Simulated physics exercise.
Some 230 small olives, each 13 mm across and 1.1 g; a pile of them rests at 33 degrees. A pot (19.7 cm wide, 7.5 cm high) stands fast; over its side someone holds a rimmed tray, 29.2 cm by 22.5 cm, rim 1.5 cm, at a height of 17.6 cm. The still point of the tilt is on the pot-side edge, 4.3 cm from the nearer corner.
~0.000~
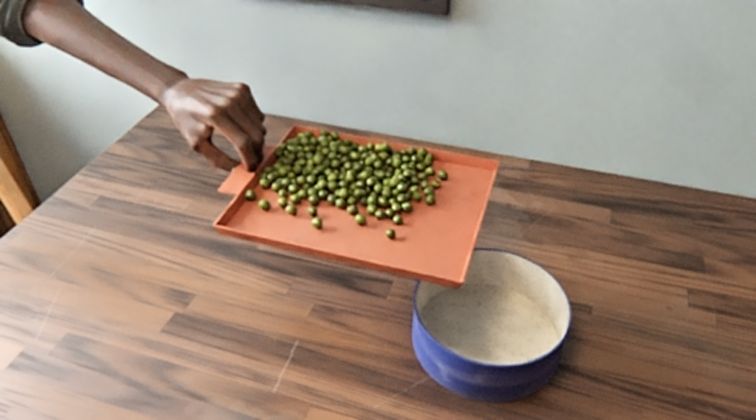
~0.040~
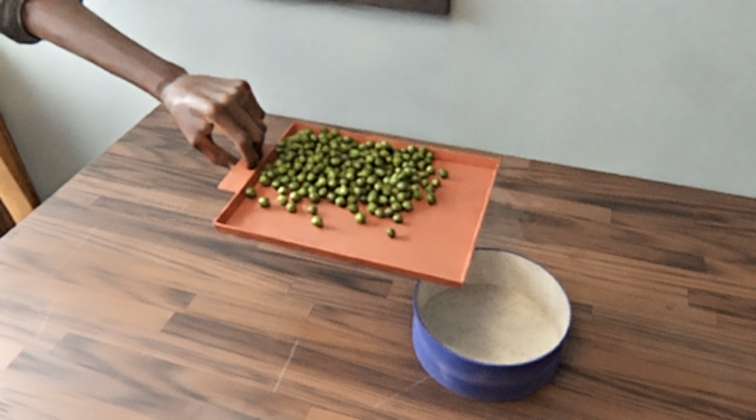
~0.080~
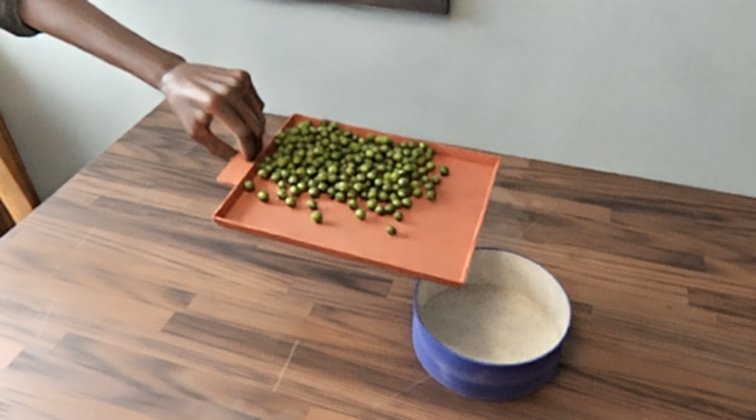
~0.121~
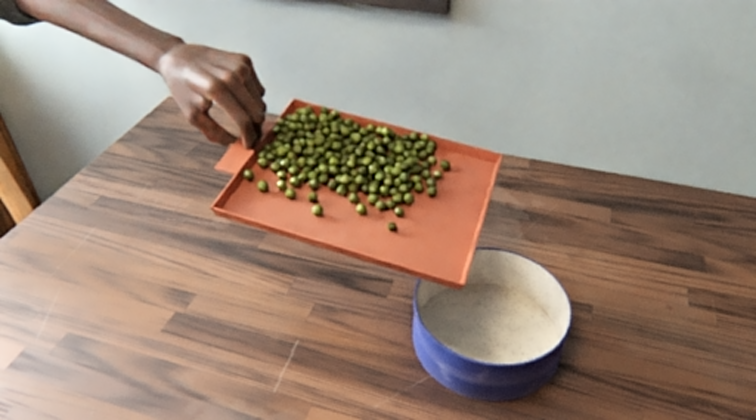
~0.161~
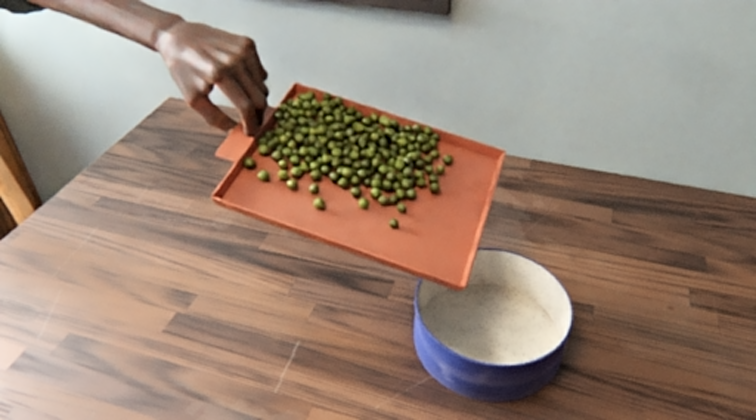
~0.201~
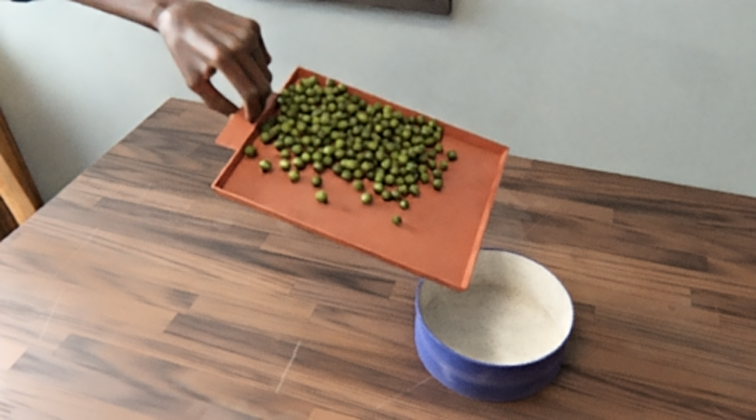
A rimmed orange tray, held at its left end by a hand reaching in from the upper left, is seen from above and to one side over a wood-plank table by a pale grey wall. On it lies a pile of small green olives, with a blue pot, cream inside, at the lower right. The hand raises the left end, slowly then faster, tilting the tray rightward, while the camera stays still.
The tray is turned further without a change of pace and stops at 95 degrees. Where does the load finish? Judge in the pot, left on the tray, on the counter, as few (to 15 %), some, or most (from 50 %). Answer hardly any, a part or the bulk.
Pot a part, tray hardly any, counter the bulk.
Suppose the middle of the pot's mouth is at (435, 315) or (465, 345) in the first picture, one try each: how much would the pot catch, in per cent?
About 25 and 80 per cent.
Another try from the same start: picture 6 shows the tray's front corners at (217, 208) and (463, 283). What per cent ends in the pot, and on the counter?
Pot 25, counter 75.
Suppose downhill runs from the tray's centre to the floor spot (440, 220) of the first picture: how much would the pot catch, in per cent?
Some 60 per cent.
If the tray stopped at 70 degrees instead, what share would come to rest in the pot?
Then about 25 per cent.
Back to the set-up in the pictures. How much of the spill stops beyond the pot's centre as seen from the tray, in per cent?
About 90 per cent.
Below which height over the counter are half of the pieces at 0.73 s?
About 18 cm.
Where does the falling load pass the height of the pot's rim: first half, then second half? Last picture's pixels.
At about (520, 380), then at (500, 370).
After 0.52 s, tilt 55 degrees; the tray holds 100 %, the pot 0 %.
Then, at 0.73 s, tilt 81 degrees; the tray holds 50 %, the pot 5 %.
After 1.06 s, tilt 95 degrees; the tray holds 0 %, the pot 30 %.
At rest (1.7 s), pot 30 %, tray 0 %, counter 70 %.
